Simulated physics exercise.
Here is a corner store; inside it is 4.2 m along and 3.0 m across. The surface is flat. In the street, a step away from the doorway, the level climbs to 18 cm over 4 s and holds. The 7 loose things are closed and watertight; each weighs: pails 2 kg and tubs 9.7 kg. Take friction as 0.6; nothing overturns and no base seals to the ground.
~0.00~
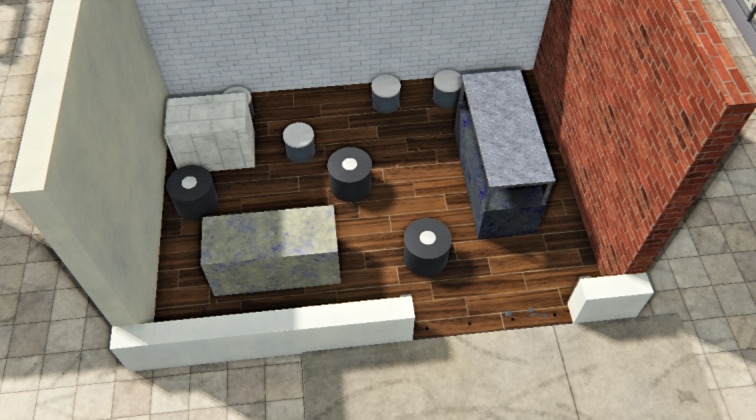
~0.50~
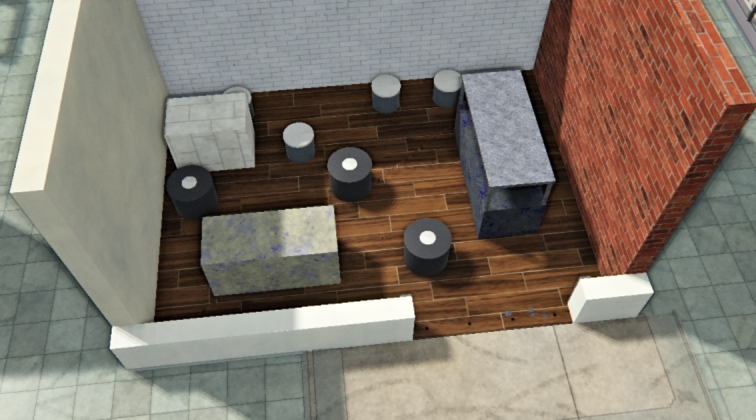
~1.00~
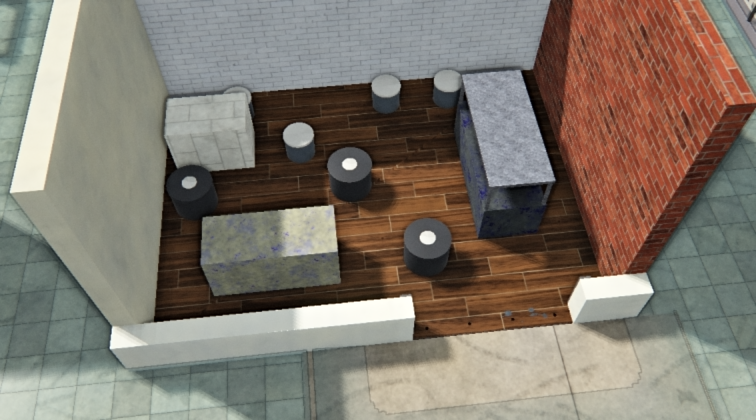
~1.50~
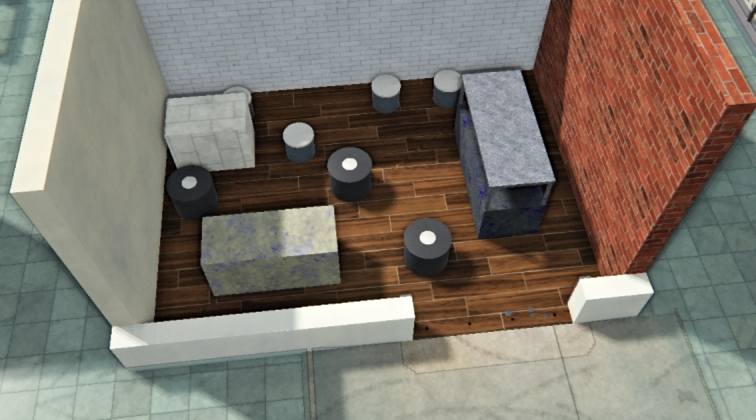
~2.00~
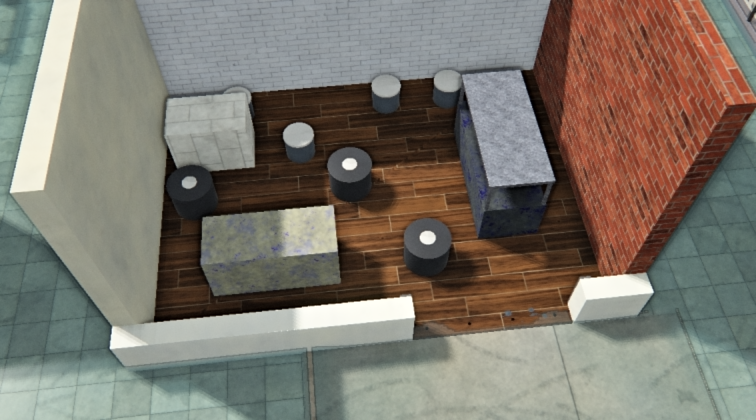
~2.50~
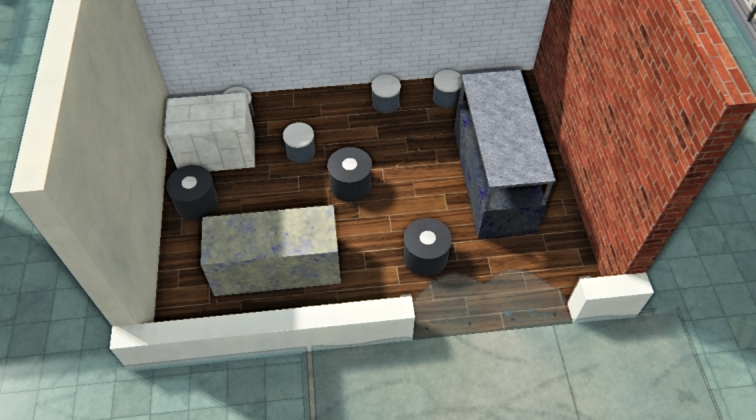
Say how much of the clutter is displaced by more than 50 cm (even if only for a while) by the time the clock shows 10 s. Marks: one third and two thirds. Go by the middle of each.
It is two thirds or above.
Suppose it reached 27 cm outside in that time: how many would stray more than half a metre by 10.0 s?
Then 7.
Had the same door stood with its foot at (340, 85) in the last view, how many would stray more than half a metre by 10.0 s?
Then 4.
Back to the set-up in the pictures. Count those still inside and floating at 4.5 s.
I count 0.
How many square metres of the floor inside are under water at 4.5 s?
About 4.5 m2.
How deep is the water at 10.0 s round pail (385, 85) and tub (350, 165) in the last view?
Roughly 15 and 15 cm.
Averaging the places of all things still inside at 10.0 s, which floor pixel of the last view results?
Near (254, 145).
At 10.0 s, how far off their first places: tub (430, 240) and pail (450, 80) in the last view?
In that order: 150 cm, 30 cm.
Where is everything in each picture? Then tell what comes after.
In the first frame, a pail at (236, 98), on the bottom; a tub at (189, 183) rests on the ground; water covers 0.0 m2; 0 of 7 have shifted.
In the second frame, a pail at (236, 98), on the bottom; a tub at (189, 183), on the bottom; 0.0 m2 under water; 0 of 7 have shifted.
In the third frame, a pail at (236, 98), on the bottom; a tub at (189, 183) rests on the ground; water covers 0.0 m2; 0 of 7 have shifted.
In the fourth frame, a pail at (236, 98), on the bottom; a tub at (189, 183) rests on the ground; water covers 0.0 m2; 0 of 7 have shifted.
In the fifth frame, a pail at (236, 98) rests on the ground; a tub at (189, 183) rests on the ground; 0.0 m2 under water; 0 of 7 have shifted.
In the sixth frame, a pail at (236, 98), on the bottom; a tub at (189, 183) rests on the ground; 0.4 m2 under water; 0 of 7 have shifted.
After 3.5 s 0 of 7 are over 50 cm from their spots; 0 afloat.
After 4.5 s 0 of 7 are over 50 cm from their spots; 0 afloat.
After 7.0 s 2 of 7 are over 50 cm from their spots; 2 afloat.
After 10.0 s 5 of 7 are over 50 cm from their spots, and 5 have been at some point; 6 afloat.
